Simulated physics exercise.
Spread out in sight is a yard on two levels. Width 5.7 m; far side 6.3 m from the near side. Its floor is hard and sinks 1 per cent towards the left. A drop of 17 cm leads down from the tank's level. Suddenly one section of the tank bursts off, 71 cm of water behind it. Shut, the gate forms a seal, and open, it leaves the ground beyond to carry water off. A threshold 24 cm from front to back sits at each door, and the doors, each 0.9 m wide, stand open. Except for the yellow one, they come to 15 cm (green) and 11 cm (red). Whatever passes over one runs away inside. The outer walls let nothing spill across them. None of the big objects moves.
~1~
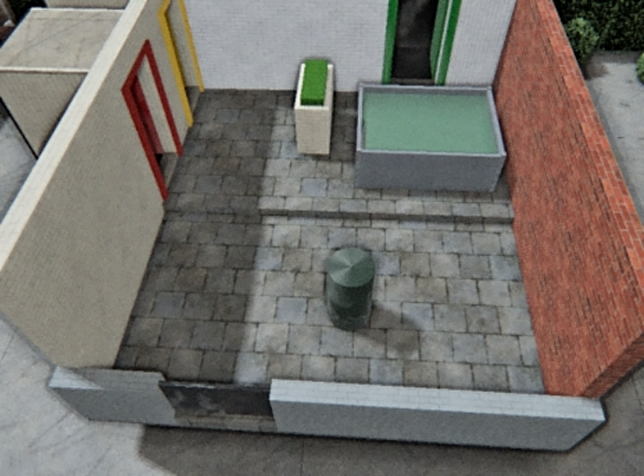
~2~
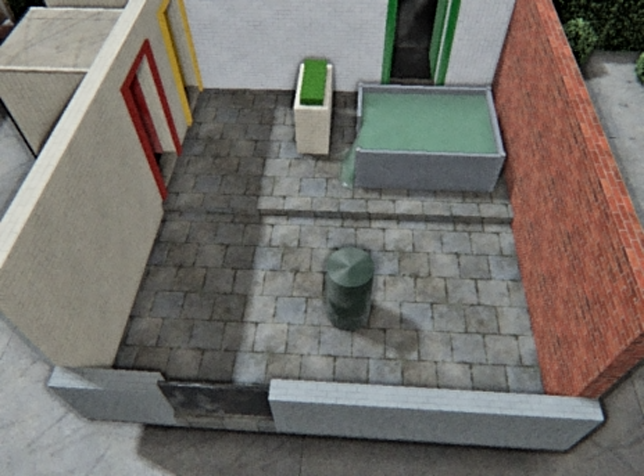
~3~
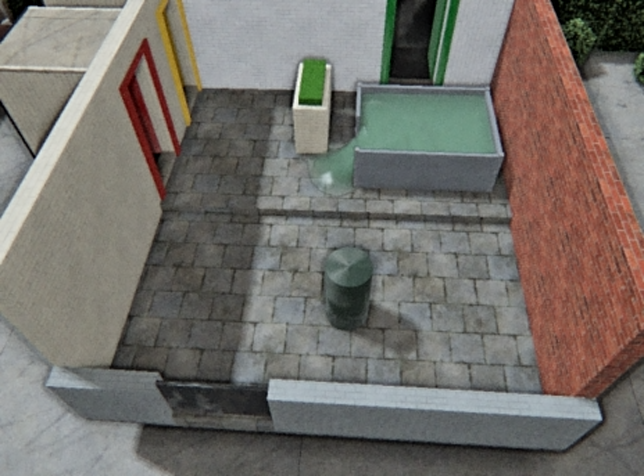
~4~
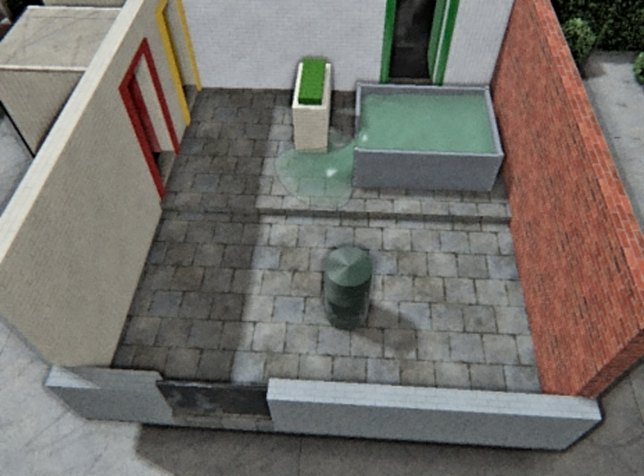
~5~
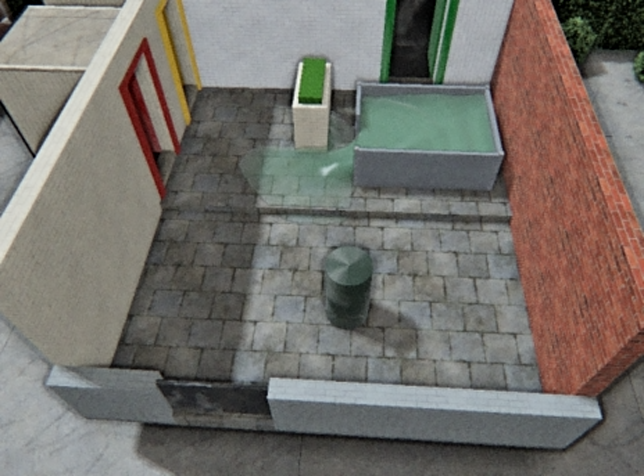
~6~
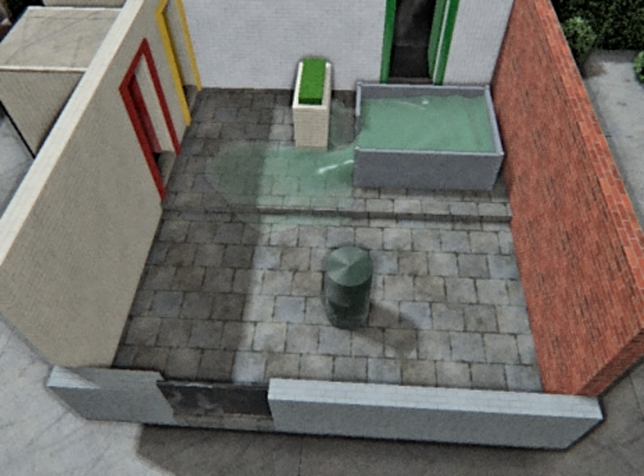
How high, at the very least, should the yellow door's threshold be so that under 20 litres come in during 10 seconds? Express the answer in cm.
It should be at least 9 cm or so.
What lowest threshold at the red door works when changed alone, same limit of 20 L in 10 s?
I'd raise red to close to 25 cm.
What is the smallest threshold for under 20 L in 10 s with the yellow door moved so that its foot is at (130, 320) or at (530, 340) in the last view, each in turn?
You'd want roughly 11.0 cm there first, then roughly 6.0 cm.
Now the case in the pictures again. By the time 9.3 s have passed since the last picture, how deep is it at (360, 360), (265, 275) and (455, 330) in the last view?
Roughly 5, 4 and 6 centimetres.
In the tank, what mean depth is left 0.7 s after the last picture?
Average depth: Approx. 50 cm.
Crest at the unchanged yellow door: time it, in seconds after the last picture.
Approximately 4.0 s.
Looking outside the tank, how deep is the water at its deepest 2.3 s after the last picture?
It gets to close to 29 centimetres there.
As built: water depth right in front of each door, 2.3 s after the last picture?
Depth at green 2 cm, at red 24 cm, at yellow 13 cm.
Then, 0.7 s after the last picture water covers 30 % of the floor, deepest (38 cm) near (348, 174); it has not reached the yellow door.
Then, 2.3 s after the last picture water covers 50 % of the floor, deepest (29 cm) near (107, 381); 13 cm at the yellow door, 0 litres in over its 14 cm threshold.
Then, 9.3 s after the last picture water covers 95 % of the floor, deepest (16 cm) near (103, 394); 8 cm at the yellow door, 2 litres in over its 14 cm threshold.
At the yellow door as built, the water peaked near 13 cm, 3.9 s after the last picture.
With a threshold of 7.5 cm, 34 litres would have come in within the 10 s; with 10 cm, 13 litres. So under 20 litres takes about 9 cm.
